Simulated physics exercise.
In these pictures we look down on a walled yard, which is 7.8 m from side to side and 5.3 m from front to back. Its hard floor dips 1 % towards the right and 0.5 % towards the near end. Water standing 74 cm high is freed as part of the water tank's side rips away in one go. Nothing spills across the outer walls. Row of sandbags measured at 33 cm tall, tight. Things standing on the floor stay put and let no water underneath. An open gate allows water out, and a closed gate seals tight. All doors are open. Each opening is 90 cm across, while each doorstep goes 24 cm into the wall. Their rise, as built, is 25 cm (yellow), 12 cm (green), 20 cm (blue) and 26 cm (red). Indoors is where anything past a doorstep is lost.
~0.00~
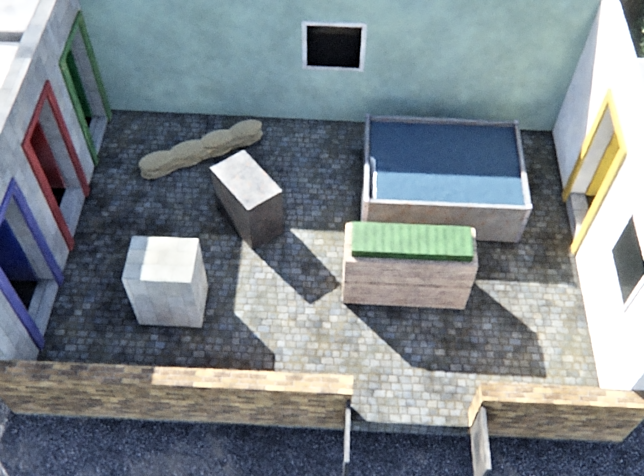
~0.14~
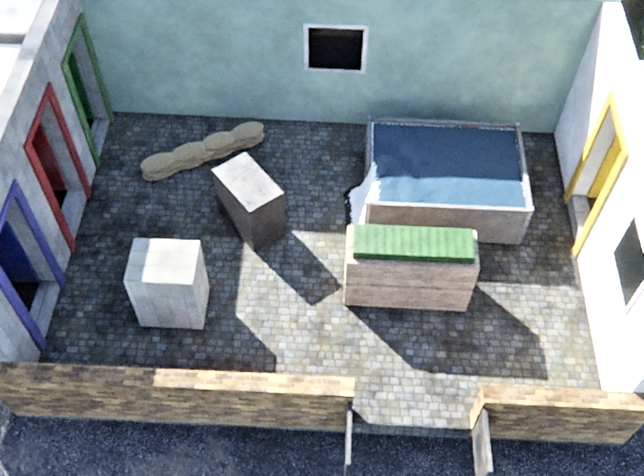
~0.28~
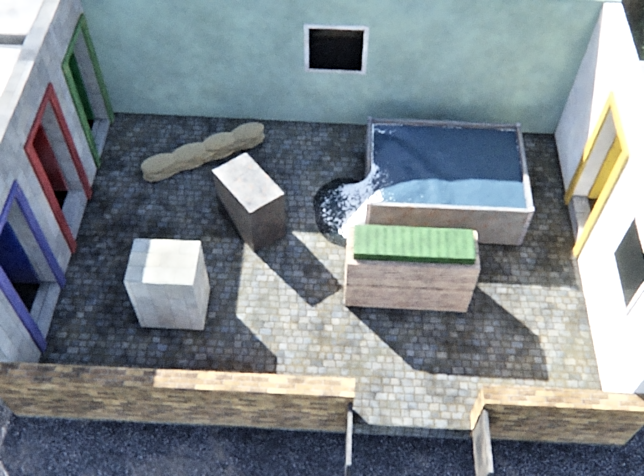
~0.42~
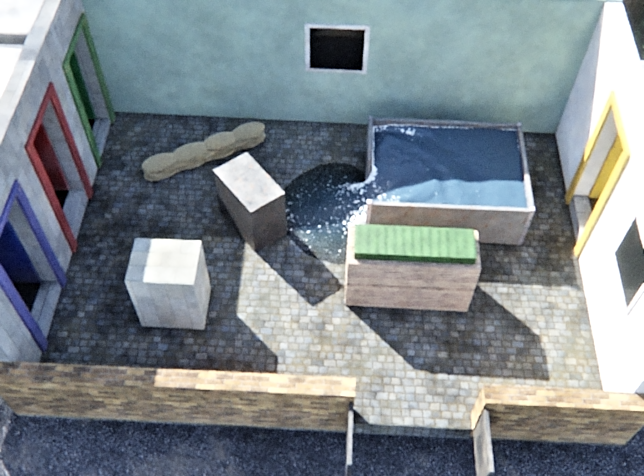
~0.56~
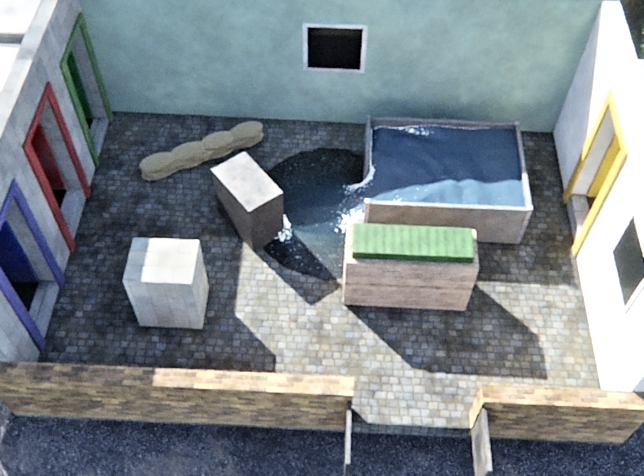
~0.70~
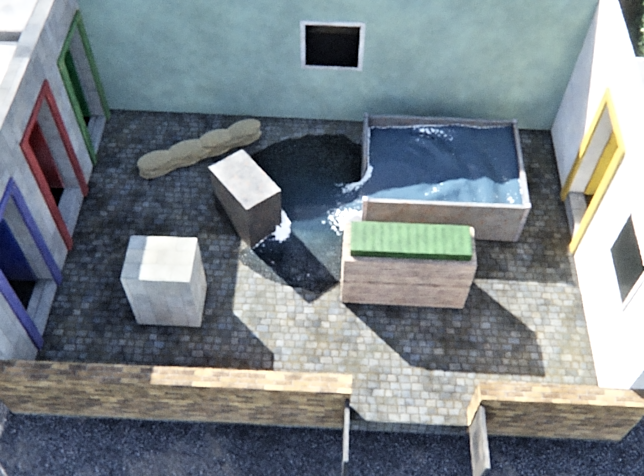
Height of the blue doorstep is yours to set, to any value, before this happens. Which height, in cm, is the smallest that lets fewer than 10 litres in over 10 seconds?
The smallest is roughly 14.5 cm.
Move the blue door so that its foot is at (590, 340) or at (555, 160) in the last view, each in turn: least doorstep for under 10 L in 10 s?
Around 10.0 and 12.0 cm respectively.
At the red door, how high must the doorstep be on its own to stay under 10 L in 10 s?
At the red door it takes roughly 9.0 centimetres.
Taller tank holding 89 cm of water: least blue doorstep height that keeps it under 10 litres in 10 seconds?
Required height: Approx. 19 cm.
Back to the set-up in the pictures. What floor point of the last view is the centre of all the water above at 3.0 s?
Near (341, 213).
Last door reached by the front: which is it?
Yellow, last of all.
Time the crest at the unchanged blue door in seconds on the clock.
I'd say near 4.5 seconds.
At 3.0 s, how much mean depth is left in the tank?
Averaged depth comes out at about 38 cm.
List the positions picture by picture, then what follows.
The water tank at (444, 163) is whole and still, 74 cm deep; the blue door at (29, 275) is dry, in the first picture.
The front is at (348, 200), 0.3 m from the gap at (368, 203); 0.2 m2 of floor is wet, 74 cm left at the back, in the second picture.
Water pours out at (368, 205) and has run 0.8 m, to (319, 208); about 10 cm deep outside, 74 cm at the back, in the third picture.
The front is at a hidden place, 1.4 m from the gap at (369, 205); 1.9 m2 of floor is wet, 74 cm left at the back, in the fourth picture.
Water pours out at (367, 204) and has run 1.9 m, to a hidden place; about 5 cm deep outside, 74 cm at the back, in the fifth picture.
Water pours out at (365, 201) and has run 2.2 m, to a hidden place; about 4 cm deep outside, 72 cm at the back; the blue door at (28, 275), 5.0 m from the gap, is still 2.9 m from the nearest water, in the sixth picture.
After 1.4 s water covers 20 % of the floor, deepest (43 cm) near (284, 218); it has not reached the blue door.
After 3.0 s water covers 50 % of the floor, deepest (30 cm) near (248, 149); 9 cm at the blue door, 0 litres in over its 20 cm doorstep.
After 10.0 s water covers 95 % of the floor, deepest (14 cm) near (481, 409); 7 cm at the blue door, 1 litre in over its 20 cm doorstep.
At the blue door as built, the water arrived by 2.9 s and peaked near 17 cm at 4.4 s.
Run again over the same 10 s with other heights there, 20 litres in over 12.5 cm, 4 litres over 17 cm. The limit of 10 litres is kept from about 14.5 cm up.
